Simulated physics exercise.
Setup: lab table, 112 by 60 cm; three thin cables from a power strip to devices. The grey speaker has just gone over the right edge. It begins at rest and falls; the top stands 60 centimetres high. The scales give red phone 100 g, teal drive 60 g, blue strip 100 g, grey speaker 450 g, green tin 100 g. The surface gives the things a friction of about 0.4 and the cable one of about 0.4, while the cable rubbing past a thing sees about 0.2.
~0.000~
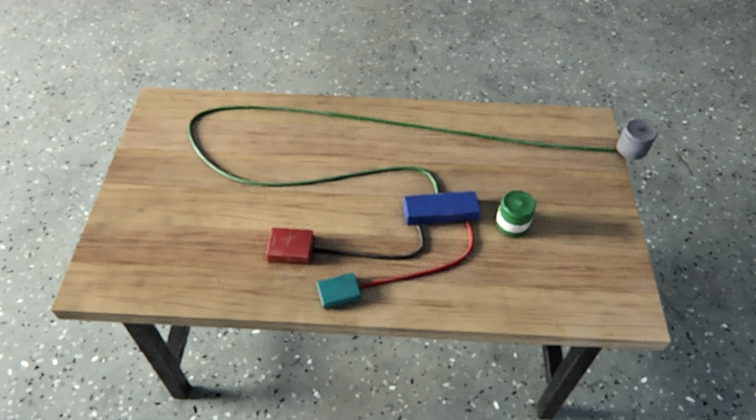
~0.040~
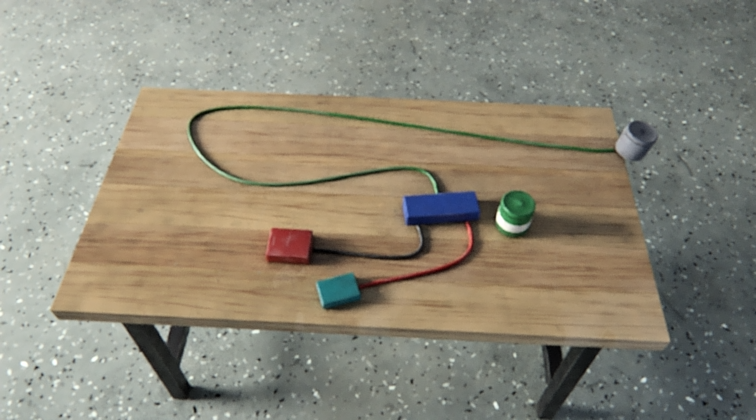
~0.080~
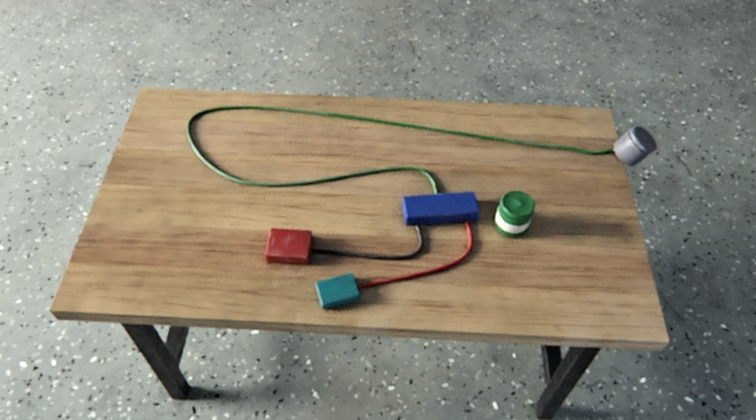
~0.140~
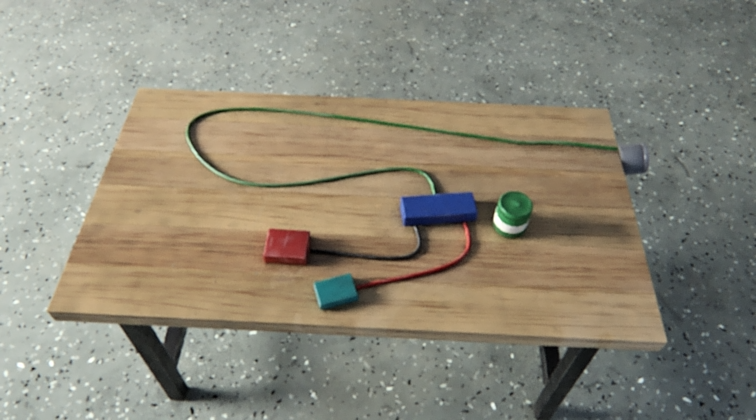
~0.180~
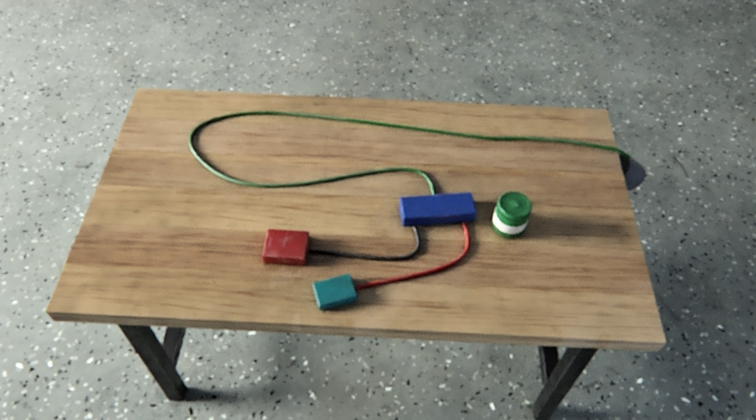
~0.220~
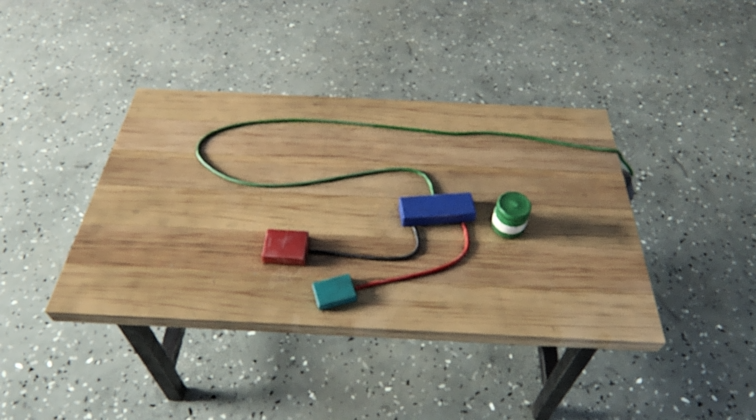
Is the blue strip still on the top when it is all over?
Yes - it is going to survive up there.
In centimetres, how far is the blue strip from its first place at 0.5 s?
Displacement: Approx. 0 cm.
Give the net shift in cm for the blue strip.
It ends up some 4 cm from the start.
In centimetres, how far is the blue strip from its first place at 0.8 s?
It now lies roughly 2 centimetres from where it started.
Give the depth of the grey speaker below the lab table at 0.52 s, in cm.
Depth: About 55 cm.
By 0.5 s, the strip's end of the green cable at (434, 200); grey speaker over the edge.
By 0.8 s, the strip's end of the green cable at (447, 200); blue strip 2 cm off its start, grey speaker over the edge.
By 1.1 s, the strip's end of the green cable at (462, 200); blue strip 4 cm off its start at (458, 203), grey speaker over the edge.
By 1.4 s, the strip's end of the green cable at (462, 200); blue strip 4 cm off its start, grey speaker over the edge.
By 2.6 s, the strip's end of the green cable at (462, 200); blue strip 4 cm off its start at (458, 203), grey speaker over the edge.
